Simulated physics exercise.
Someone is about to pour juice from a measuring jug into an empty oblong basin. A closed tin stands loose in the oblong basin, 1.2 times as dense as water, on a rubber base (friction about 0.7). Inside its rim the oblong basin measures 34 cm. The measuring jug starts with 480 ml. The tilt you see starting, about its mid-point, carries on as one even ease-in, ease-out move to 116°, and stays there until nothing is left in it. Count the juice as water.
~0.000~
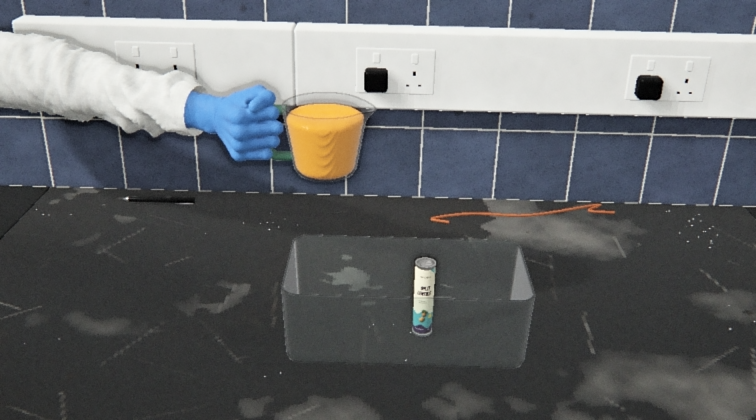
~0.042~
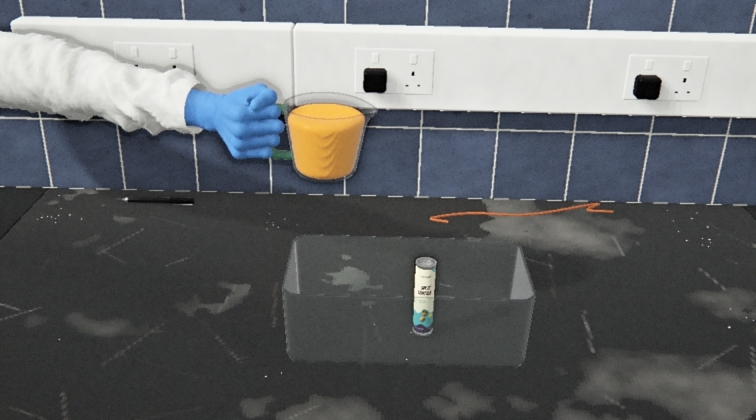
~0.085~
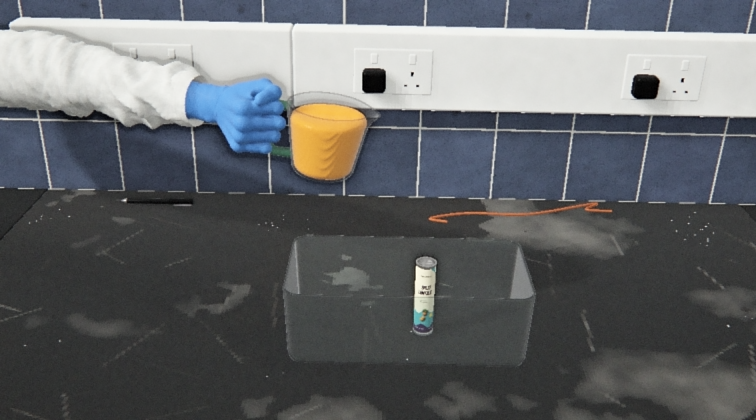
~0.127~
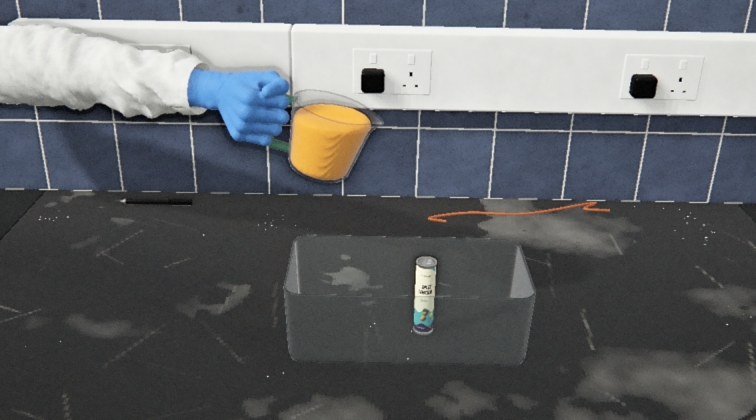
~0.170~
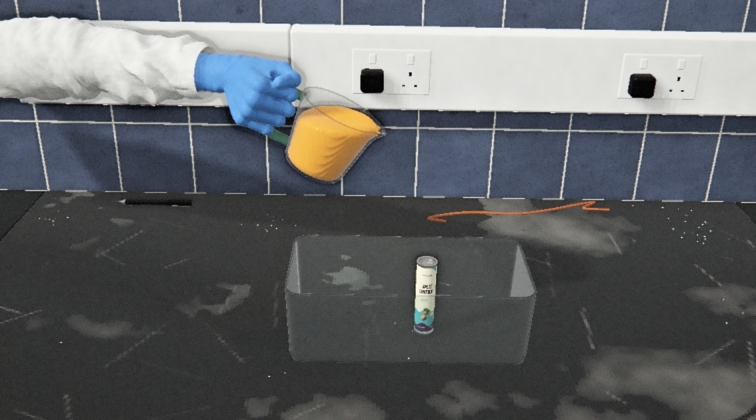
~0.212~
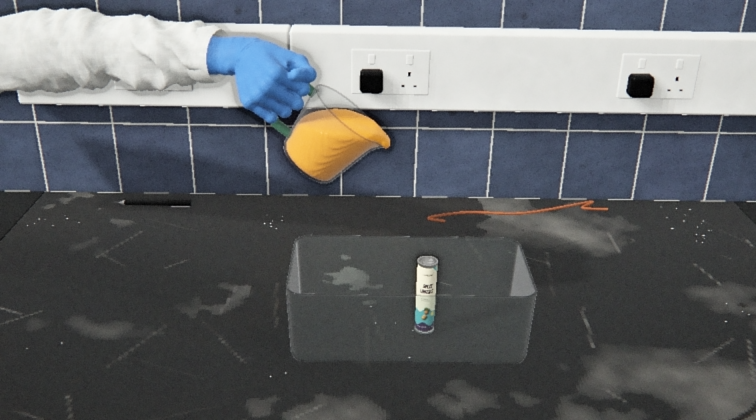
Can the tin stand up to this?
The tin goes over.
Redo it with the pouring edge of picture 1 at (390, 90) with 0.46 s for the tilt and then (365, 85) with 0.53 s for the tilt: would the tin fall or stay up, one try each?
First it goes over; then it goes over.
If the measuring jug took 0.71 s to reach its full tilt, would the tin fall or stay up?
Then it falls.
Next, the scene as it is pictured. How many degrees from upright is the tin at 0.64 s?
Near 10° from upright.
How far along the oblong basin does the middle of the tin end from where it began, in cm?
Some 8.0 cm.
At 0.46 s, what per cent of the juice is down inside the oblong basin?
About 26 per cent.
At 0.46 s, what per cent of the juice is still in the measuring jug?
Some 26 per cent.
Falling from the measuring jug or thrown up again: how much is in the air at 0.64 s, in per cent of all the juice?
Some 8 per cent.
Then, 0.46 s in, the tilt is 110° and 26 per cent is still to pour; the tin stands where it began.
Then, 0.64 s in, the tilt is 116° and 1 per cent is still to pour; the tin leans 9°.
Then, 0.83 s in, the tilt is 116° and 0 per cent is still to pour; the tin leans 57°.
Then, 1.04 s in, the tilt is 116° and 0 per cent is still to pour; the tin lies on its side.
Finally, the tin lies on its side.
